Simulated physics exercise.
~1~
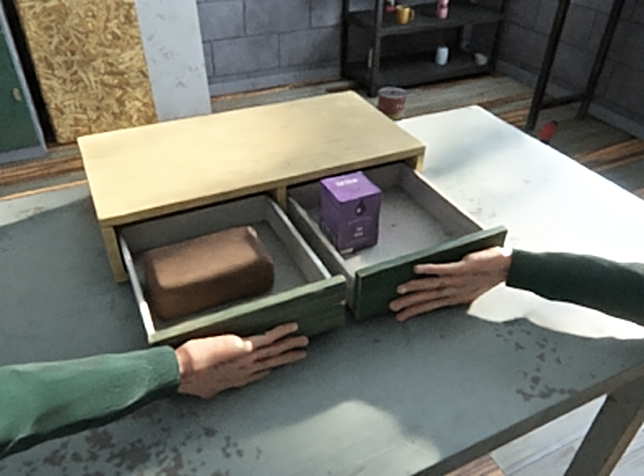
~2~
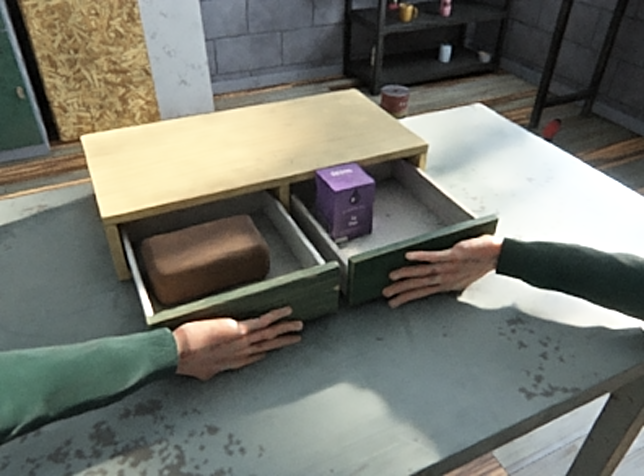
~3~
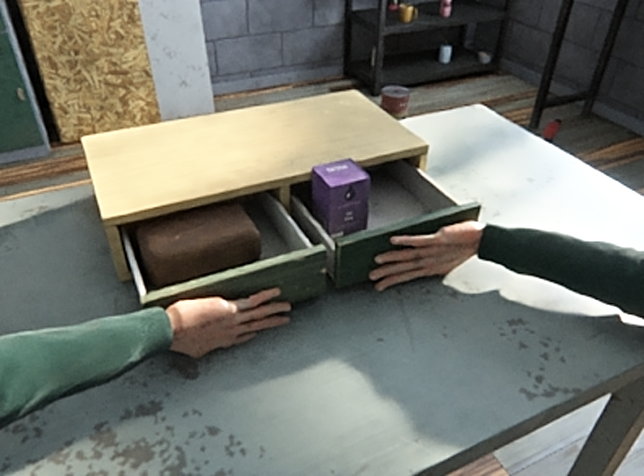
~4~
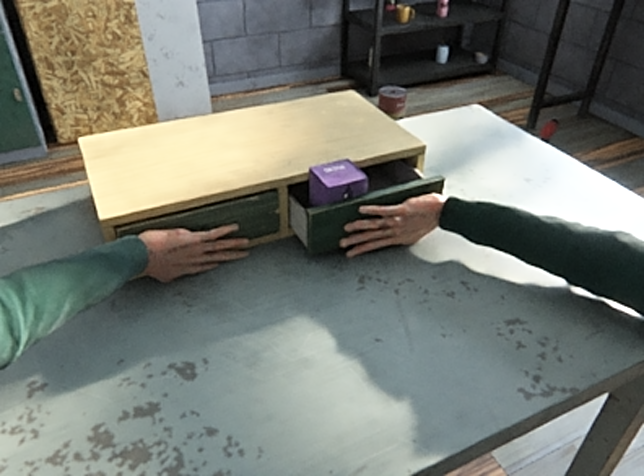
The clip opens on a low wooden chest with two open green-fronted drawers on a worn grey table, a brown loaf-shaped object in the left one and an upright purple carton in the right. A hand in a green sleeve rests against each drawer front. Both hands push, and the drawers slide inward together, carrying their contents toward the chest. The left drawer goes all the way in, and the brown object disappears from view. The right drawer stops short and stays partly open, with the top of the still-upright carton showing above its front.
